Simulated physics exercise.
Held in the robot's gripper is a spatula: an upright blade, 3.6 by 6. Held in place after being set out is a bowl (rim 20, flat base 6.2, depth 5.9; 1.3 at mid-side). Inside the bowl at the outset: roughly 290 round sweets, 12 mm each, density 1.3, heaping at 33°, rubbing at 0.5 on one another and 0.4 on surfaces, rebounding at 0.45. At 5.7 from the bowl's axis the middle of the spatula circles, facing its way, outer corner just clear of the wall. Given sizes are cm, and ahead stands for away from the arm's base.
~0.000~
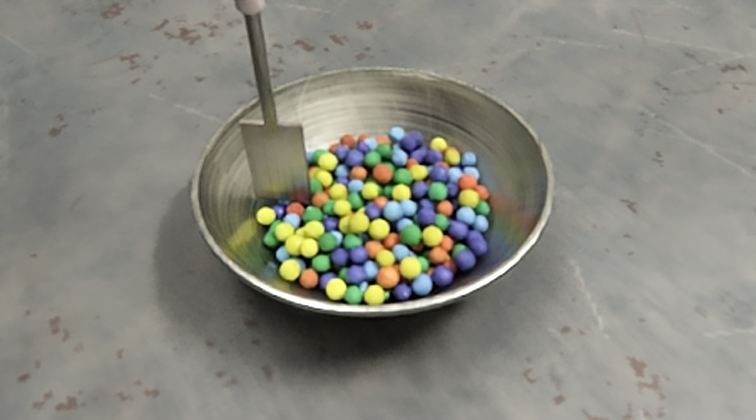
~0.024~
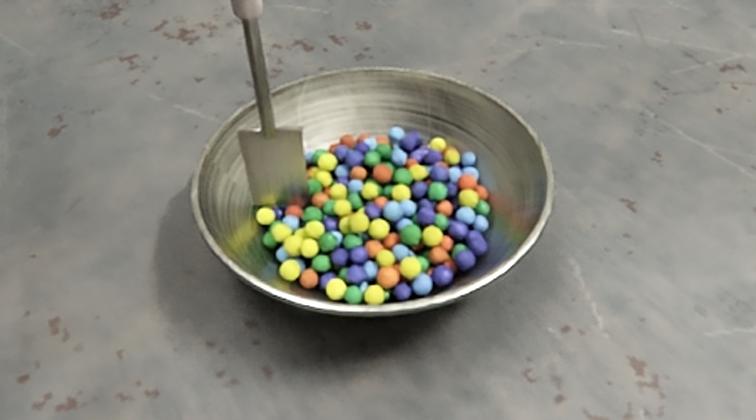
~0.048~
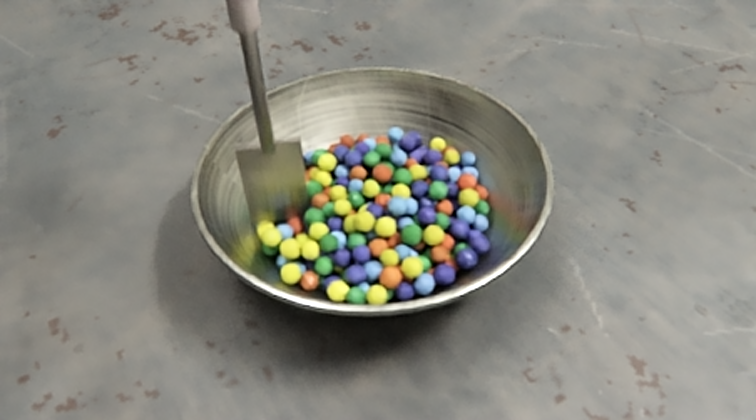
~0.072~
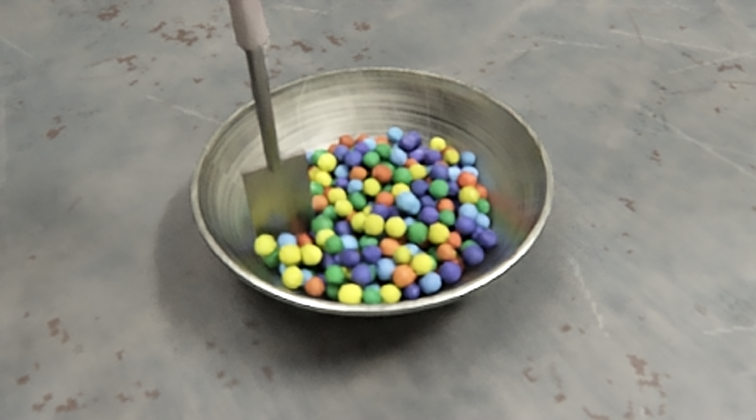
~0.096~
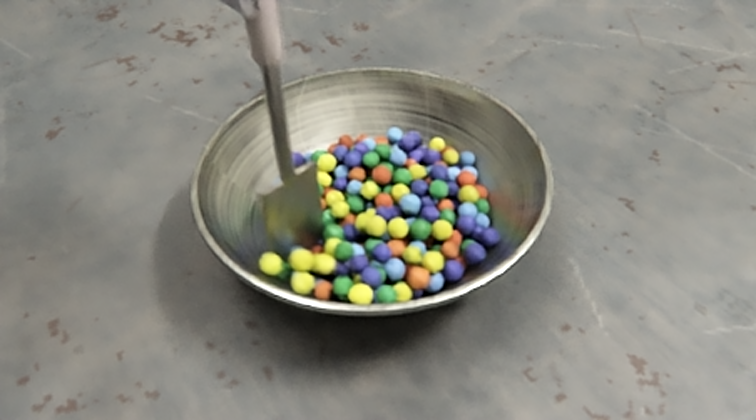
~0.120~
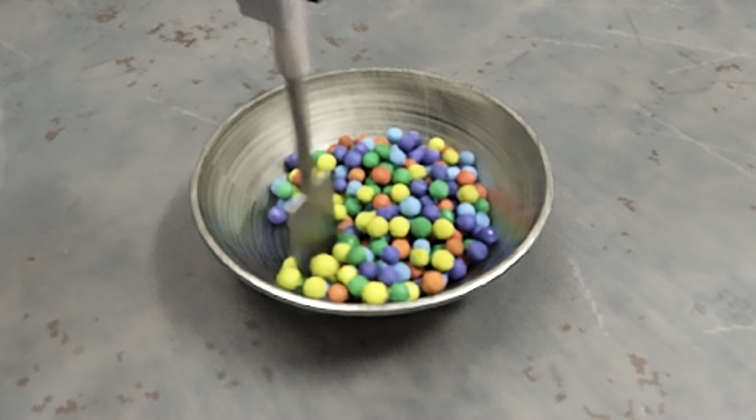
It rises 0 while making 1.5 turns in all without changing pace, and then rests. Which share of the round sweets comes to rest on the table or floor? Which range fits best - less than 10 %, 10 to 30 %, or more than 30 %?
The range that fits is 10 to 30 %.
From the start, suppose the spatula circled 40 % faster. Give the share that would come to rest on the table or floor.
35 per cent.
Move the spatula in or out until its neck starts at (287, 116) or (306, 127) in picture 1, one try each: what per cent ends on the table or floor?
First try about 15 per cent, second try about 5 per cent.
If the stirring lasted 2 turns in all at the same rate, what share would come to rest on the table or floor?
25 %.
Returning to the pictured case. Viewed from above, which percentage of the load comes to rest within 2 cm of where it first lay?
Some 30 per cent.
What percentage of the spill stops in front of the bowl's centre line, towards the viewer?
Around 40 percent of it.
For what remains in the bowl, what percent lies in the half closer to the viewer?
It comes to near 45 percent.
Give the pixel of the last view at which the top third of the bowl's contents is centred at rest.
About (419, 181).
By 0.41 s, 250° round, highest piece 9 above the table; 272 in the bowl, 7 on the table or floor, 11 in flight or on the tool.
By 0.69 s, 75° round, highest piece 8 above the table; 234 in the bowl, 50 on the table or floor, 6 in flight or on the tool.
By 1.03 s, 180° round, highest piece 5 above the table; 226 in the bowl, 64 on the table or floor.
By 1.73 s, 180° round, highest piece 5 above the table; 226 in the bowl, 64 on the table or floor.
Final count, 226 in the bowl, 64 on the table or floor. That is 22 % on the table or floor.
